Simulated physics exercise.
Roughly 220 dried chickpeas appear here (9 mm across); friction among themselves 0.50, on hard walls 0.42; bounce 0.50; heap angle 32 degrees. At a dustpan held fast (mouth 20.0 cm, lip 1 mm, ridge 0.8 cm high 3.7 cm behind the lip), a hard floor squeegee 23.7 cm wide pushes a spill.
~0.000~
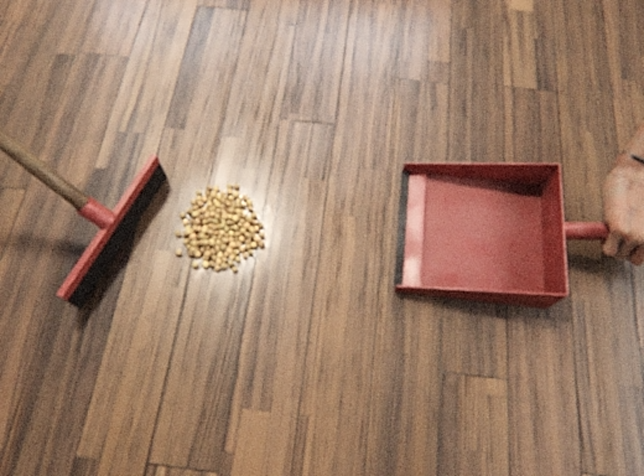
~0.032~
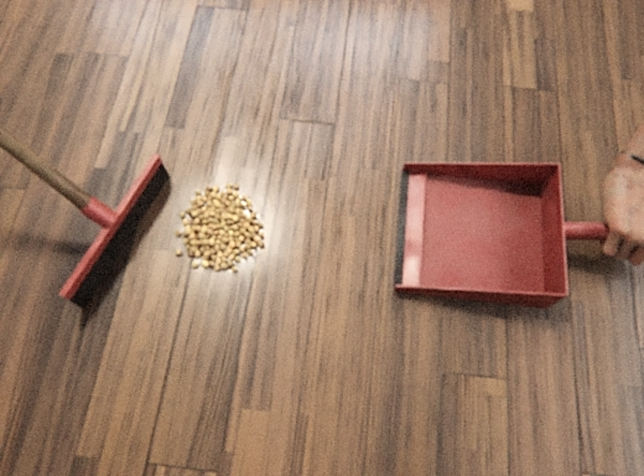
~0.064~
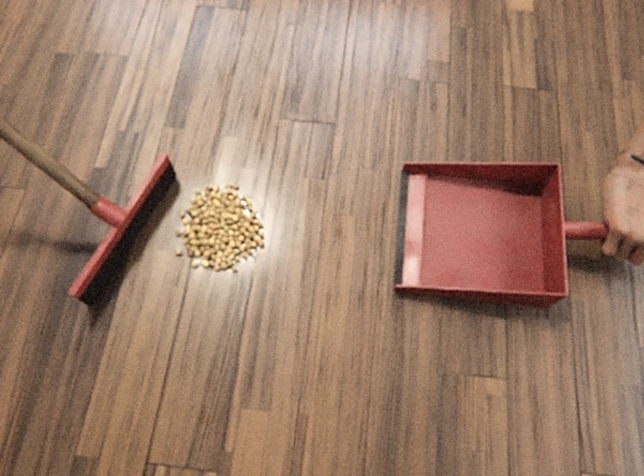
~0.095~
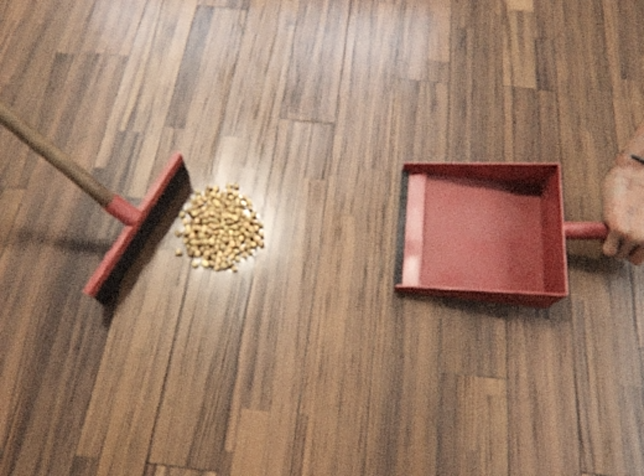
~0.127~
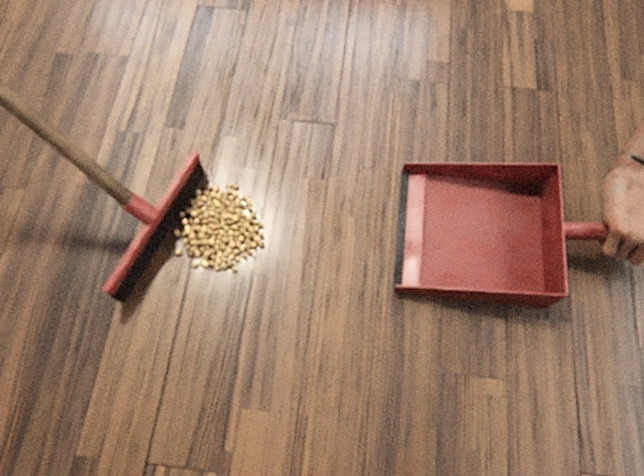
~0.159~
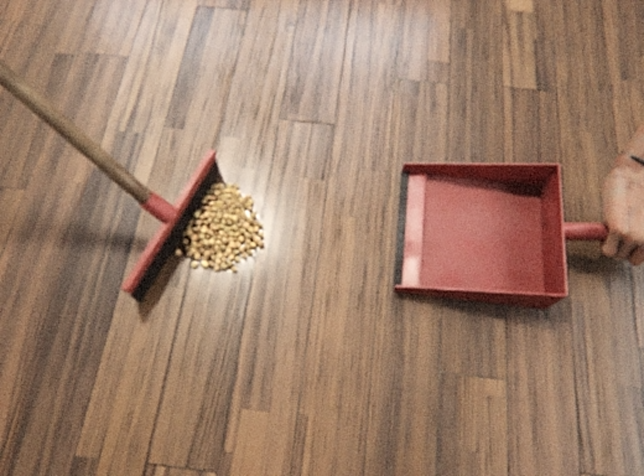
A red squeegee slid rightward across the wooden floor and pressed into the left edge of a small pile of dried chickpeas, while a hand at the right held a red dustpan still.
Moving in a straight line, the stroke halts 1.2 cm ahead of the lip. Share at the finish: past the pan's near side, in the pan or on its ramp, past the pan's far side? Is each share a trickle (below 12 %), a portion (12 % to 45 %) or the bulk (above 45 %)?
In the end near side: Looks like an in-between amount will settle there; pan: Looks like an in-between amount will settle there; far side: Looks like a thin scattering will settle there.
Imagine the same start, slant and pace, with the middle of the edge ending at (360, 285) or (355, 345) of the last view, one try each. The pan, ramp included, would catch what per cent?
About 25 and 5 per cent.
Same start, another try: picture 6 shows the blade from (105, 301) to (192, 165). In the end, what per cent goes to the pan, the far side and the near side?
You'd see pan at 20, far at 0 and near at 30.
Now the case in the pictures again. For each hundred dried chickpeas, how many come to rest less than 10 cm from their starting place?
0 percent, roughly.
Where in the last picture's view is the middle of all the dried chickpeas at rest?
At about (388, 251).
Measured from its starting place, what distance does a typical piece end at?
I'd say close to 26 cm.
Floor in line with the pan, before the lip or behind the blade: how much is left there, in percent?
Roughly 50 percent.
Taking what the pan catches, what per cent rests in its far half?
Something like 60 in a hundred.
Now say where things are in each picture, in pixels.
In the first frame, blade from (64, 296) to (155, 161), moved 0.0 cm, 0 of the pieces shifted so far; middle of the pieces at (219, 227); pan at (484, 238).
In the second frame, blade from (67, 295) to (158, 160), moved 0.4 cm, 0 of the pieces shifted so far; middle of the pieces at (219, 227).
In the third frame, blade from (76, 294) to (166, 159), moved 1.6 cm, 0 of the pieces shifted so far; middle of the pieces at (219, 226).
In the fourth frame, blade from (91, 293) to (179, 158), moved 3.5 cm, 0 of the pieces shifted so far; middle of the pieces at (219, 226).
In the fifth frame, blade from (109, 291) to (196, 157), moved 6.0 cm, 0 of the pieces shifted so far; middle of the pieces at (219, 226).
In the sixth frame, blade from (128, 289) to (212, 156), moved 8.5 cm, 63 of the pieces shifted so far; middle of the pieces at (219, 226); pan at (483, 238). Its pace works out near 0.78 m/s, heading 13 degrees away from the viewer's side.
After 0.34 s, middle of the blade 19 cm from the lip; 0 % over the lip, far side 0 %, near side 15 %.
Then, at 0.47 s, middle of the blade 9 cm from the lip; 0 % over the lip, far side 0 %, near side 20 %.
After 0.72 s, middle of the blade 5 cm from the lip; 20 % over the lip, far side 0 %, near side 25 %.
By 1.2 s all is still; near side 25 %, pan 20 %, far side 0 %, in front of the lip or behind the blade 50 %.
